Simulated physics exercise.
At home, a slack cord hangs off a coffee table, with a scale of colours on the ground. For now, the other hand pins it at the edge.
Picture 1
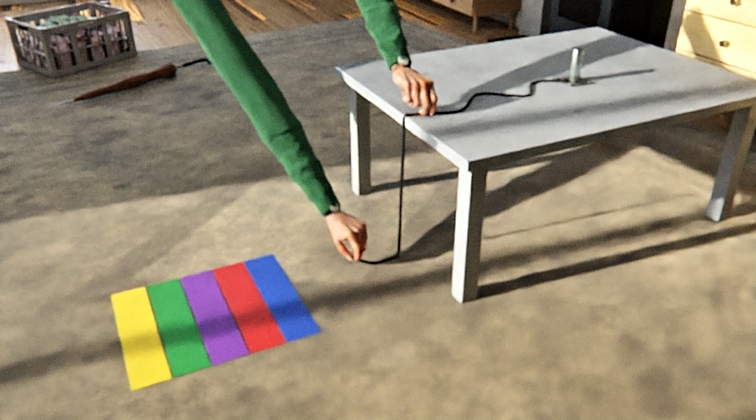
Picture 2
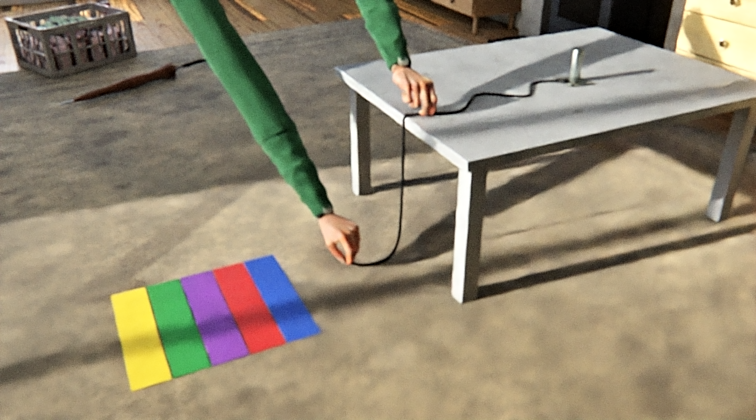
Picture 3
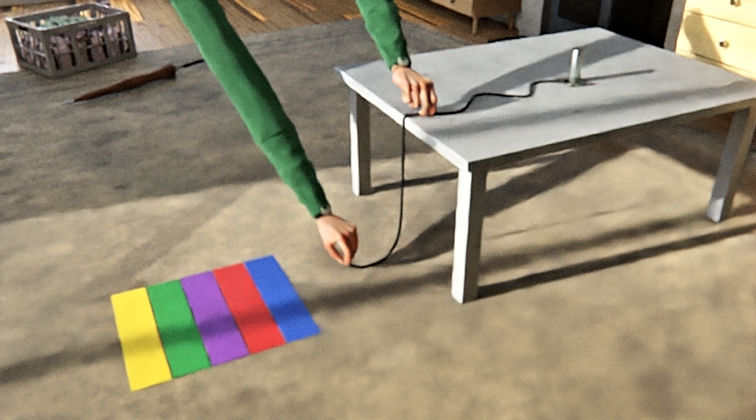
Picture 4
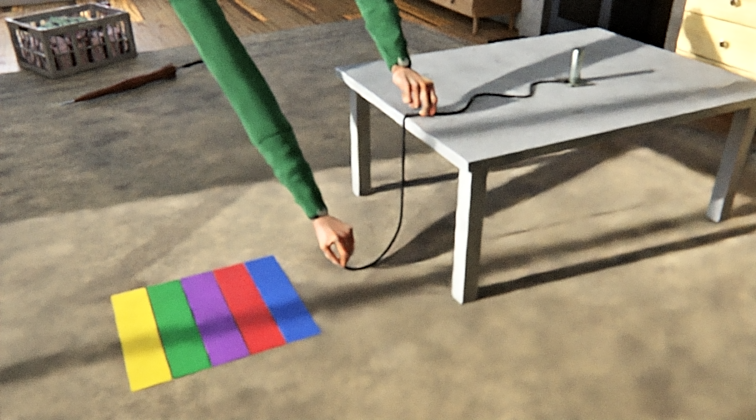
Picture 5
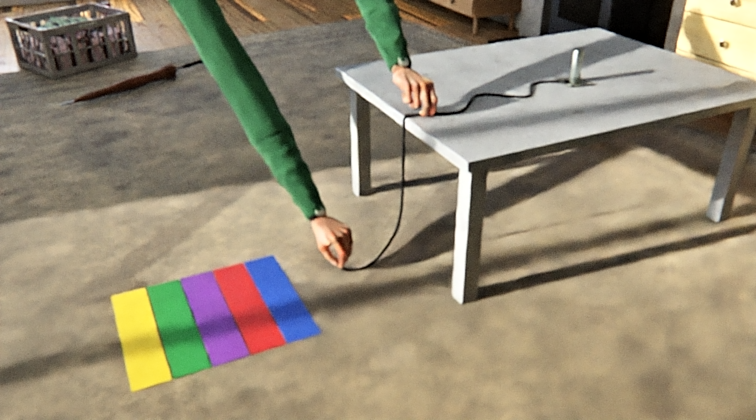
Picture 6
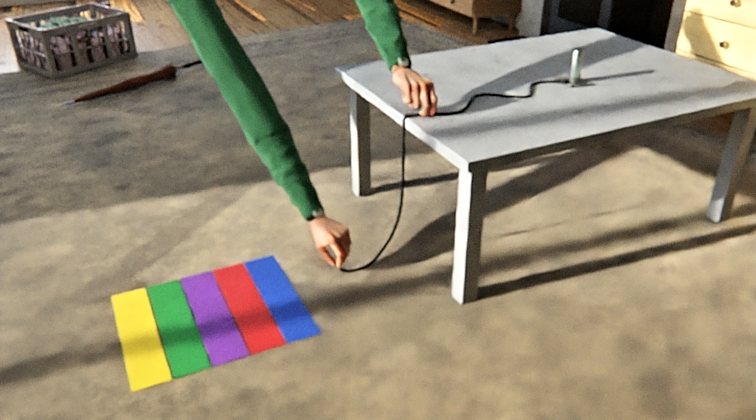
A green-sleeved hand draws the cord's end slightly left while another pins it at the table edge.
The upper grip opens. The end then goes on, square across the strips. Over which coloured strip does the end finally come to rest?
Over the purple strip.
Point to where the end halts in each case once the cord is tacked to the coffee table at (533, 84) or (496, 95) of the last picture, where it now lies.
The spots come out as (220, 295) and (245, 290), in that order.
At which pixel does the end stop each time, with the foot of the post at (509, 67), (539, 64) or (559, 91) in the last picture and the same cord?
The first try gives (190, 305), the second (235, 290) and the third (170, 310).
Early on, end near (274, 281); over blue.
Midway, end near (234, 292); over red.
At the end of the slack, end near (211, 298); over purple. Over purple.
